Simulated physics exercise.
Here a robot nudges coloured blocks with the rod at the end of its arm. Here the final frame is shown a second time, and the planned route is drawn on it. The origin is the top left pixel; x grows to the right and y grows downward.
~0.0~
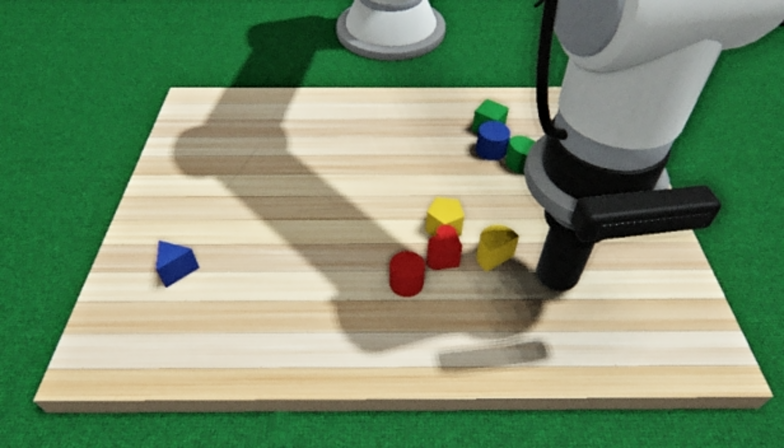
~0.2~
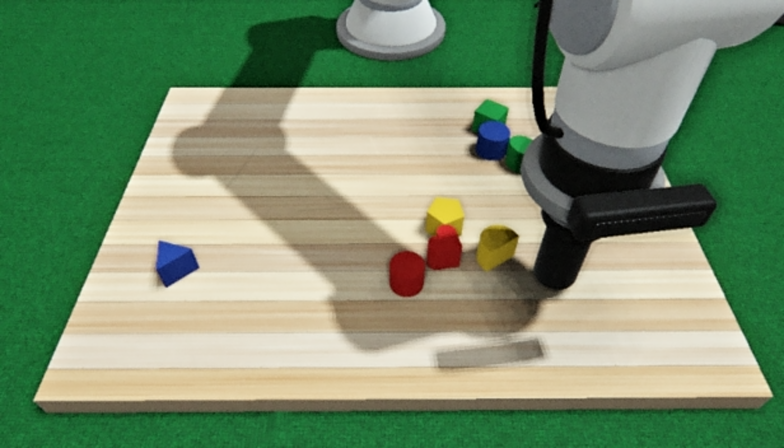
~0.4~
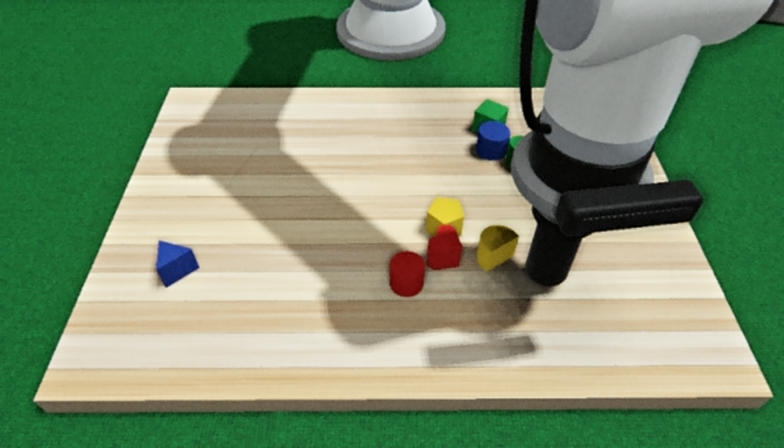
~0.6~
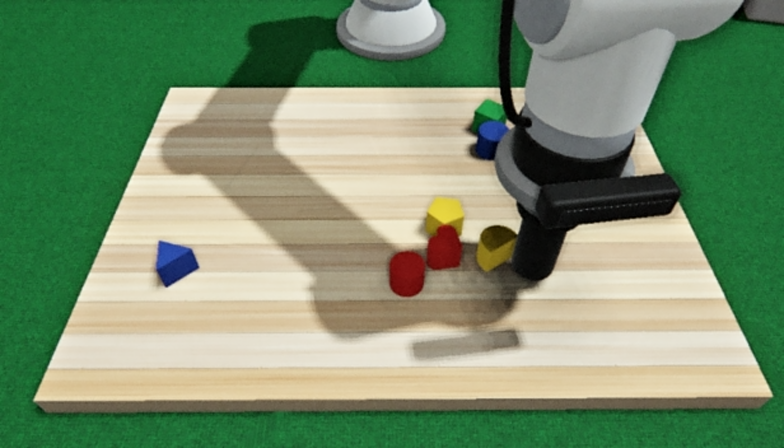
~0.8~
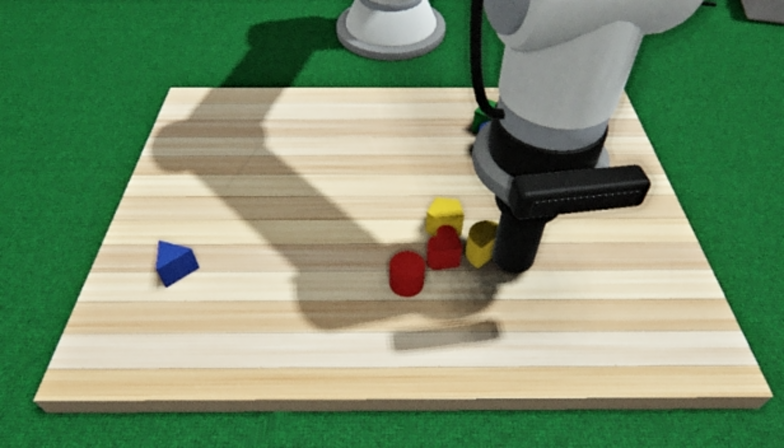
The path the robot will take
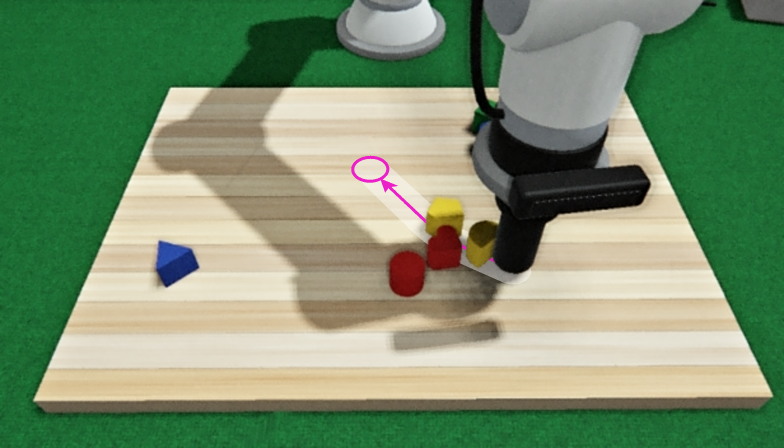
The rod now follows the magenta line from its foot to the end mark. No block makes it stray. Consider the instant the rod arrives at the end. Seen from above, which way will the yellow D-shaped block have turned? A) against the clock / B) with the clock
A: Against the clock.
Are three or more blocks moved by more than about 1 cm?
The answer is yes.
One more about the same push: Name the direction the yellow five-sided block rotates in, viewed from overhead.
That block twists counter-clockwise.
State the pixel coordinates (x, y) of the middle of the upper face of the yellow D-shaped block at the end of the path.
Its top centre is at about (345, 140).
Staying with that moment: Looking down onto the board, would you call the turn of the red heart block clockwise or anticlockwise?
Prediction: Counterclockwise.
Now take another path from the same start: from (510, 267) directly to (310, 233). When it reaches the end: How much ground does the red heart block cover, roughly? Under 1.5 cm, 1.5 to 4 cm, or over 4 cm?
That block covers upwards of 4 cm.
The drawn path runs from (510, 267) by way of (426, 222) to (370, 169).
What follows on the original path. One third of the way, rod (451, 230); red heart block (430, 239), turned 40° anticlockwise; yellow five-sided block (406, 187); yellow D-shaped block (426, 204).
Two thirds of the way, rod (406, 194); red heart block (430, 239), turned 40° anticlockwise; yellow five-sided block (360, 157), turned 15° anticlockwise; yellow D-shaped block (382, 171), turned 15° anticlockwise.
At the end, rod (370, 160); red circular block not moved; red heart block (430, 239), turned 40° anticlockwise; yellow five-sided block (319, 134), turned 45° anticlockwise; yellow D-shaped block (345, 140), turned 30° anticlockwise.
